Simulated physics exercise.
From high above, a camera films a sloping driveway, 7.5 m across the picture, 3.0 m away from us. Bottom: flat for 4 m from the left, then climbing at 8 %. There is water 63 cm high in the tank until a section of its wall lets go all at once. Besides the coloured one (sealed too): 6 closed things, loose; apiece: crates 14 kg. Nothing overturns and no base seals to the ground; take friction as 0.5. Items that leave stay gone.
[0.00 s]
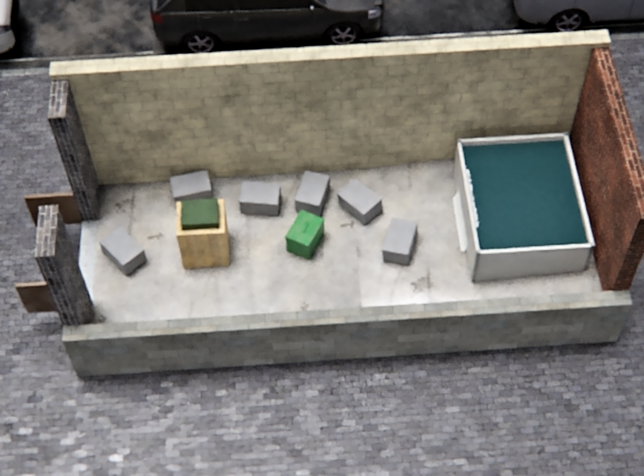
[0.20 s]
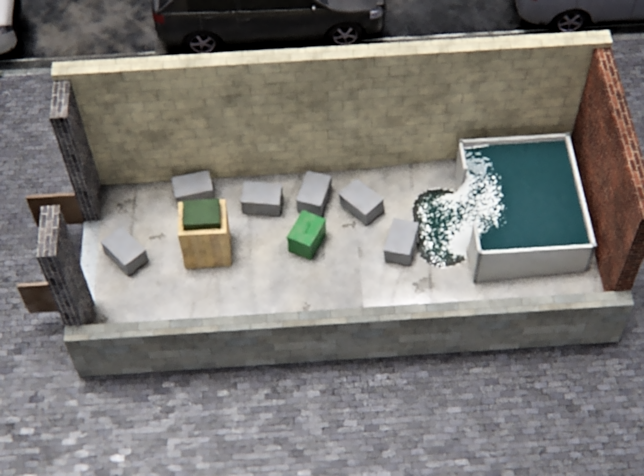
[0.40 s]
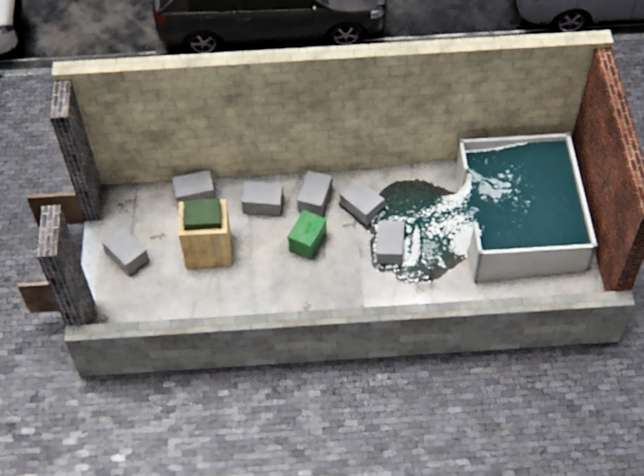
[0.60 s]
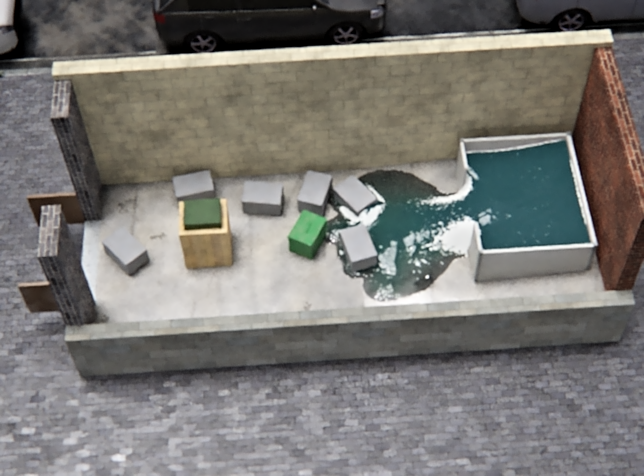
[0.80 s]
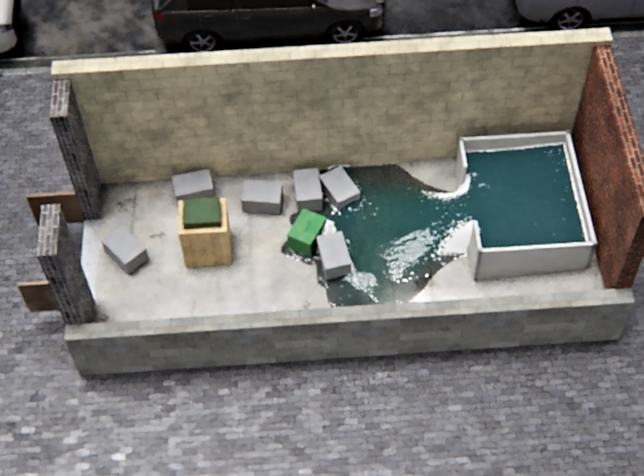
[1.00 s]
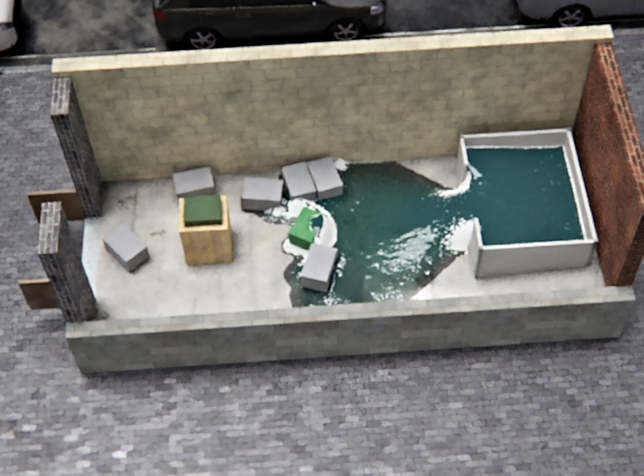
Dark teal water bursts from the left side of a pale-walled tank in a walled driveway, seen from high above by a still camera. Six grey boxes, a green chest and a wooden crate with a green top stand left of the tank. Foaming, the water spreads leftward, shoving the nearest grey boxes toward the others and surrounding the barely shifted chest, while the far left stays dry.
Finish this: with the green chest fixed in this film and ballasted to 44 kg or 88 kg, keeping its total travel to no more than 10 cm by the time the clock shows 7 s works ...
With neither.
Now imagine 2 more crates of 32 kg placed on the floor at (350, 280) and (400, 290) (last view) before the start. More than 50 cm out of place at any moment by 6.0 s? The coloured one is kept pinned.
Beyond, then within.
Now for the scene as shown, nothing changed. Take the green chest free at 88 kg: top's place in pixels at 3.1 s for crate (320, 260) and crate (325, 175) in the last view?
(105, 260) and (211, 198), roughly.
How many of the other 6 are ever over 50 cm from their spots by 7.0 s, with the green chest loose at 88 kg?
Tally: 6.
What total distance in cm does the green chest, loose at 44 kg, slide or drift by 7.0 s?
100 cm in all.
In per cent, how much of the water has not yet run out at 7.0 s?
Some 68 per cent remains.
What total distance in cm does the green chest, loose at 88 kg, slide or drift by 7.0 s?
Roughly 50 centimetres.
After 1.4 s the green chest would be 78 cm from its start with 44 kg and 26 cm from its start with 88 kg; 13 cm of water round it then.
After 3.1 s the green chest would be 98 cm from its start with 44 kg and 50 cm from its start with 88 kg; 8 cm of water round it then.
After 4.9 s the green chest would be 98 cm from its start with 44 kg and 50 cm from its start with 88 kg; 8 cm of water round it then.
After 7.0 s the green chest would be 98 cm from its start with 44 kg and 50 cm from its start with 88 kg; 11 cm of water round it then.
